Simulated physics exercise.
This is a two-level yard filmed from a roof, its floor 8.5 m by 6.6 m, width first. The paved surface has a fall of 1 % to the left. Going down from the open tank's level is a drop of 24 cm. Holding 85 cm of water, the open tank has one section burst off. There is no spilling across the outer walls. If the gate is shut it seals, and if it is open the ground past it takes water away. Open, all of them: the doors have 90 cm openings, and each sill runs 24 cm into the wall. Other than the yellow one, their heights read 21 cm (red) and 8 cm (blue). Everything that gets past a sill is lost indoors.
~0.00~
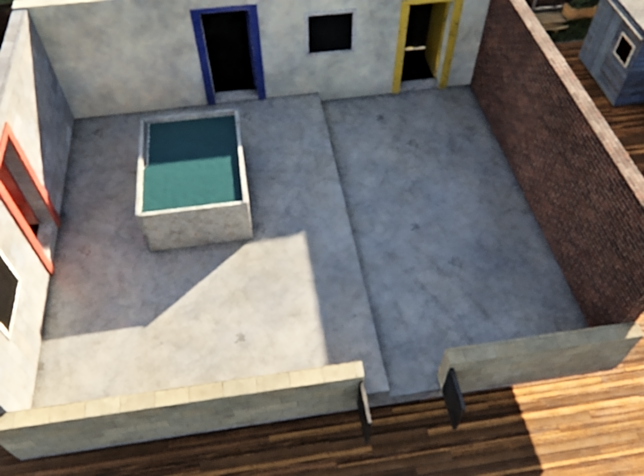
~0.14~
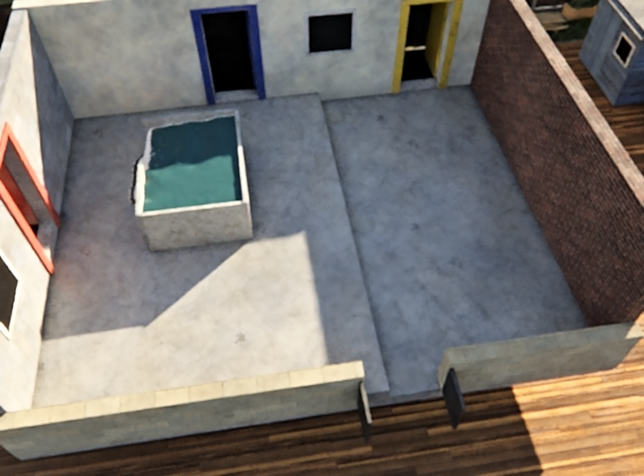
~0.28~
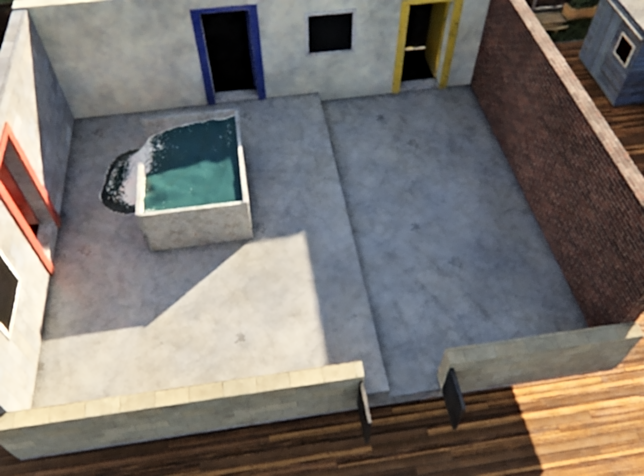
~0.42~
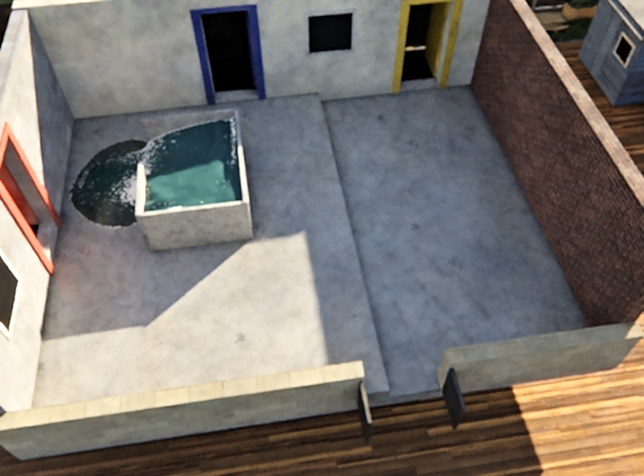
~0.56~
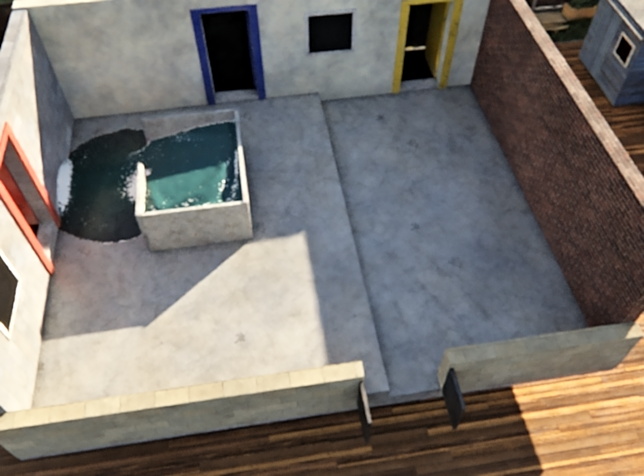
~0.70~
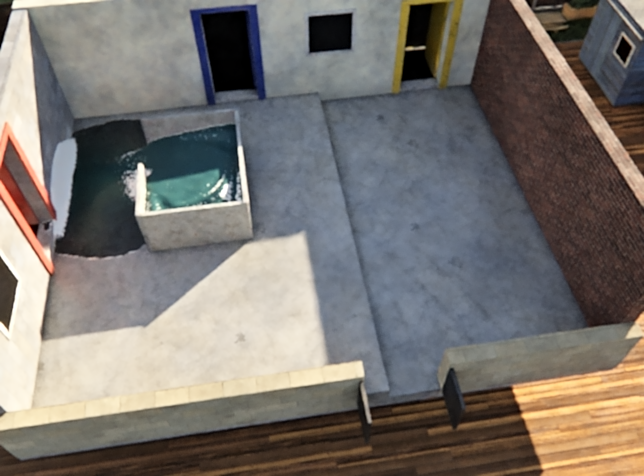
Water poured out through the left side of an open tank in a walled yard, spread across the paving in a dark, widening pool, and reached the left wall by the red-framed opening.
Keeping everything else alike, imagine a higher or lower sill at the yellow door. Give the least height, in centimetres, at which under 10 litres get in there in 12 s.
7.5 cm.
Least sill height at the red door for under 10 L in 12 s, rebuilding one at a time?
Red: Roughly 18 cm.
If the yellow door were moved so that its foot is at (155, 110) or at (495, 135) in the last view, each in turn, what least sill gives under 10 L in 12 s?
Minimums: About 14.5 cm and 10.0 cm.
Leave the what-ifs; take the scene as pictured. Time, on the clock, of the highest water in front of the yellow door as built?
About 9.5 seconds.
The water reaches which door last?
Last: Yellow.
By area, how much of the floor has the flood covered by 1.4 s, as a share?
10 %.
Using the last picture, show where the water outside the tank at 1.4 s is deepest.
At about pixel (75, 122).
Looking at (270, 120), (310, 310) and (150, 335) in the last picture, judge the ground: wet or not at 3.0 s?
Going in order: Swamped, untouched, swamped.
After 1.4 s water covers 10 % of the floor, deepest (76 cm) near (75, 122); it has not reached the yellow door.
After 3.0 s water covers 35 % of the floor, deepest (36 cm) near (75, 122); it has not reached the yellow door.
After 12.0 s water covers 100 % of the floor, deepest (16 cm) near (383, 338); 6 cm at the yellow door, 5 litres in over its 9 cm sill.
At the yellow door as built, the water arrived by 3.7 s and peaked near 9 cm at 9.4 s.
With a sill of 6.5 cm, 17 litres would have come in within the 12 s; with 9 cm, 5 litres. So under 10 litres takes about 7.5 cm.
